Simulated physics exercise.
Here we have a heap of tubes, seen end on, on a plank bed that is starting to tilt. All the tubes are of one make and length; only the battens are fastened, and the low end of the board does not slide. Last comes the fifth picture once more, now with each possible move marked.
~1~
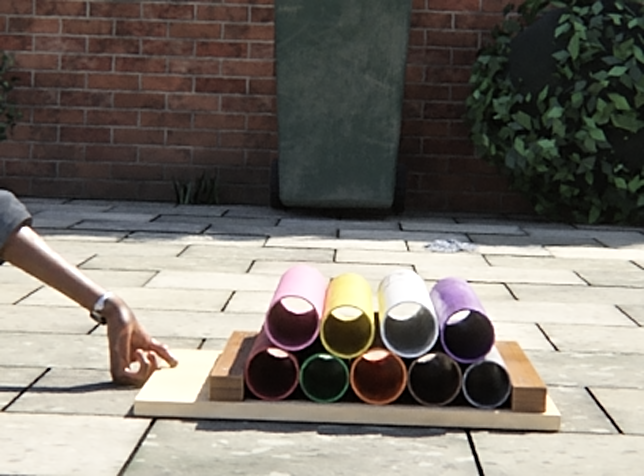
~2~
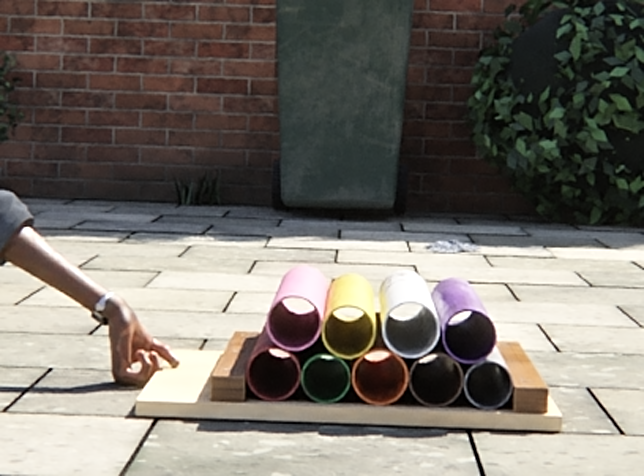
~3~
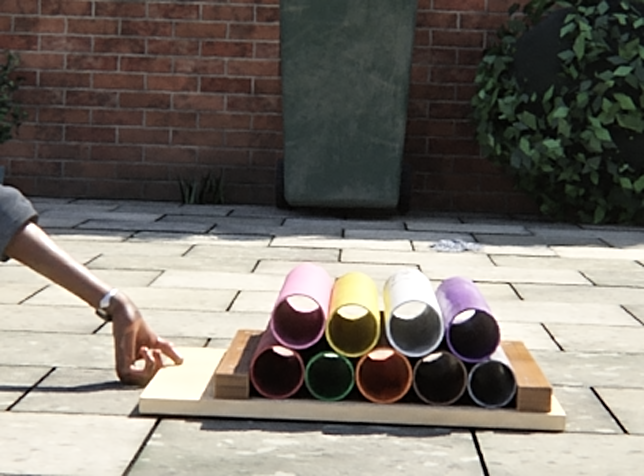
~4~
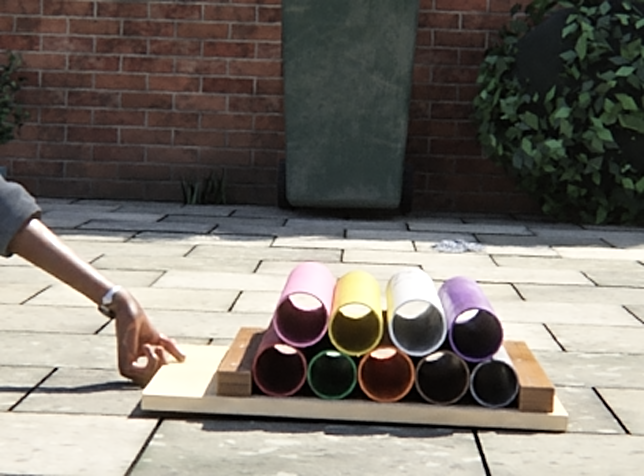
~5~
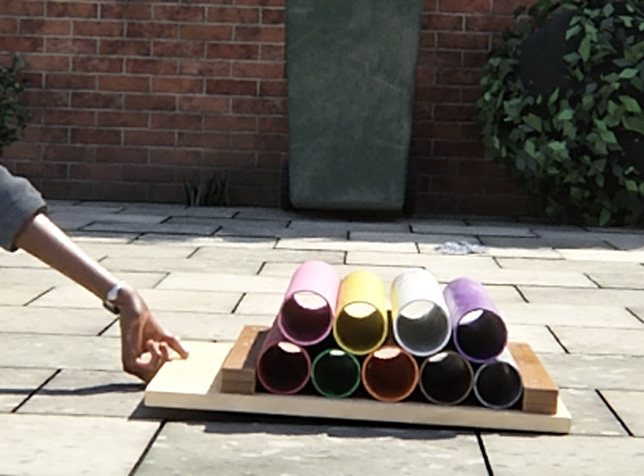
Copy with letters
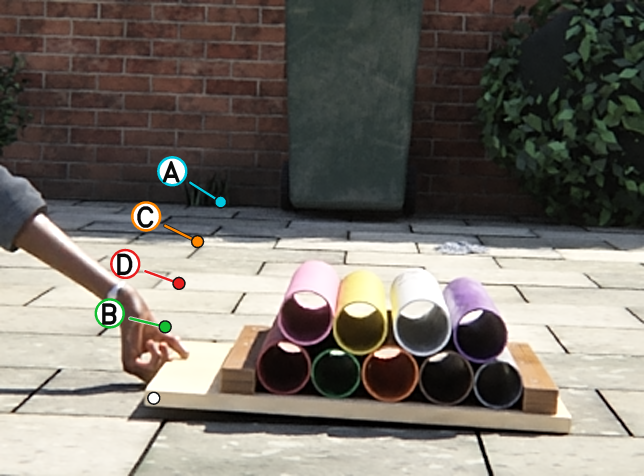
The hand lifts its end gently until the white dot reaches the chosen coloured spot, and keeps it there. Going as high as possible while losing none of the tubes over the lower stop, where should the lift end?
The answer is mark D.
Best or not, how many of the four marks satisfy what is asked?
Two of them.
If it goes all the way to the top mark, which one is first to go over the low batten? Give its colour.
The purple one.
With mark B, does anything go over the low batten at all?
No.
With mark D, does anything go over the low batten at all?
No, at D.
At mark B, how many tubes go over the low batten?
The count is none.
On the marked copy, A at (221, 202); B at (165, 327); C at (197, 241); D at (179, 283); the white dot at (154, 398).
Taking D. A third of the way, board at 13°.
Two thirds of the way, board at 18°.
When it is over, board at 18°, none over the low batten.
As for the rest, A four over the low batten (yellow, pink, purple, white); B none over the low batten; C four over the low batten (yellow, pink, purple, white).
